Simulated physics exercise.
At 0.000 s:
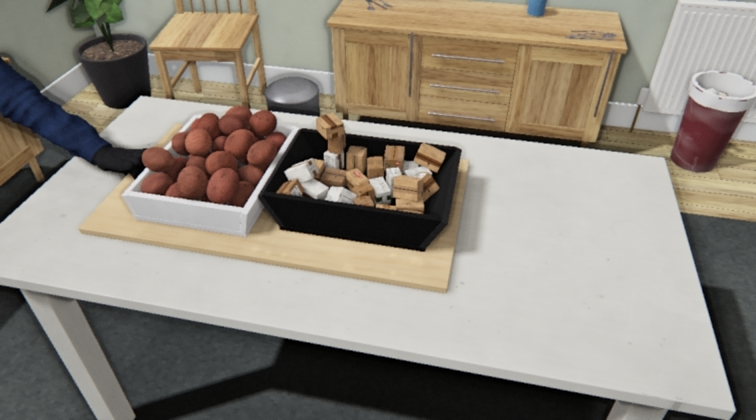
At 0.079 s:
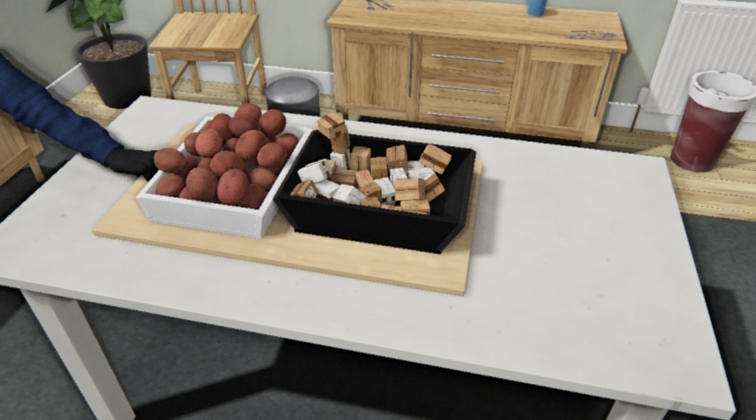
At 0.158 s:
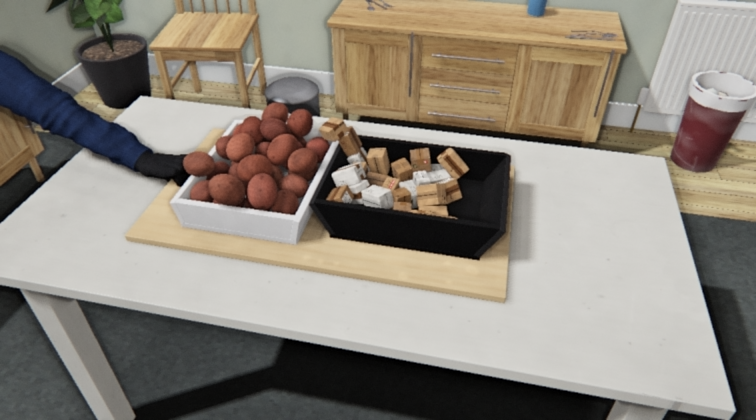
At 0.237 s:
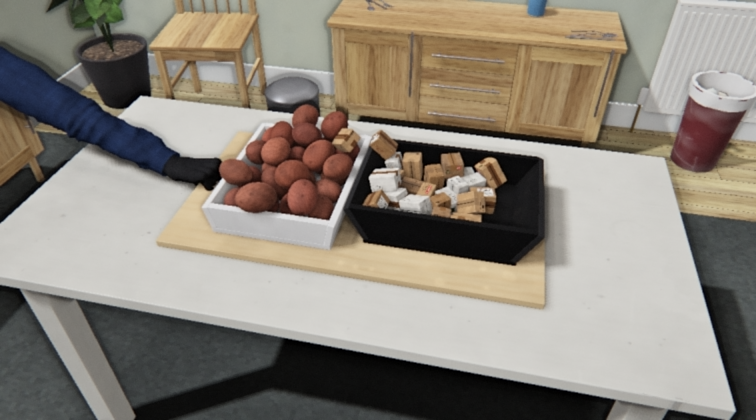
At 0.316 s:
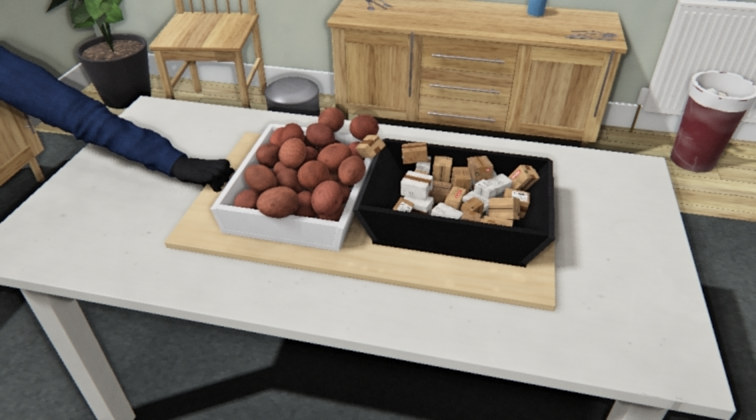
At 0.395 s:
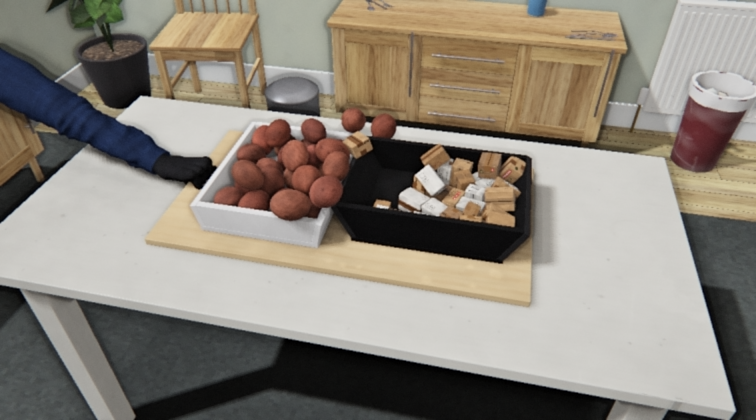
The video shows a dark-gloved hand sliding a board with a white basket of red potatoes and a black basket of small parcels right across a table, then back slightly left, as the contents shift and a few pieces leave their baskets.
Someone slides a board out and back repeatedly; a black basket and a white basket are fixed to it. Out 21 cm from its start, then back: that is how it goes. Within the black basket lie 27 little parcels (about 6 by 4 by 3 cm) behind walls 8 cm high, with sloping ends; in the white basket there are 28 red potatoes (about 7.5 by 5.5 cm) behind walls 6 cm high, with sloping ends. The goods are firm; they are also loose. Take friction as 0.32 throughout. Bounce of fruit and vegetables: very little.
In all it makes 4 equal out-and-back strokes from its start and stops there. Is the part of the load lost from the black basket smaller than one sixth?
Yes, the tally of runaways is lower than a sixth.
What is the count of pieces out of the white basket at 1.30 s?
About: White basket 8.
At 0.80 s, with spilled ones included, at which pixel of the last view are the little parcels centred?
Centre approx. (408, 194).
After 0.80 s, 1 of 27 out of the black basket and 6 of 28 out of the white basket.
After 1.30 s, 0 of 27 out of the black basket and 8 of 28 out of the white basket.
After 2.00 s, 0 of 27 out of the black basket and 11 of 28 out of the white basket.
Outcome (at 2.90 s), 0 of 27 out of the black basket and 11 of 28 out of the white basket. Asked share, 0 of 27, 0 per cent.
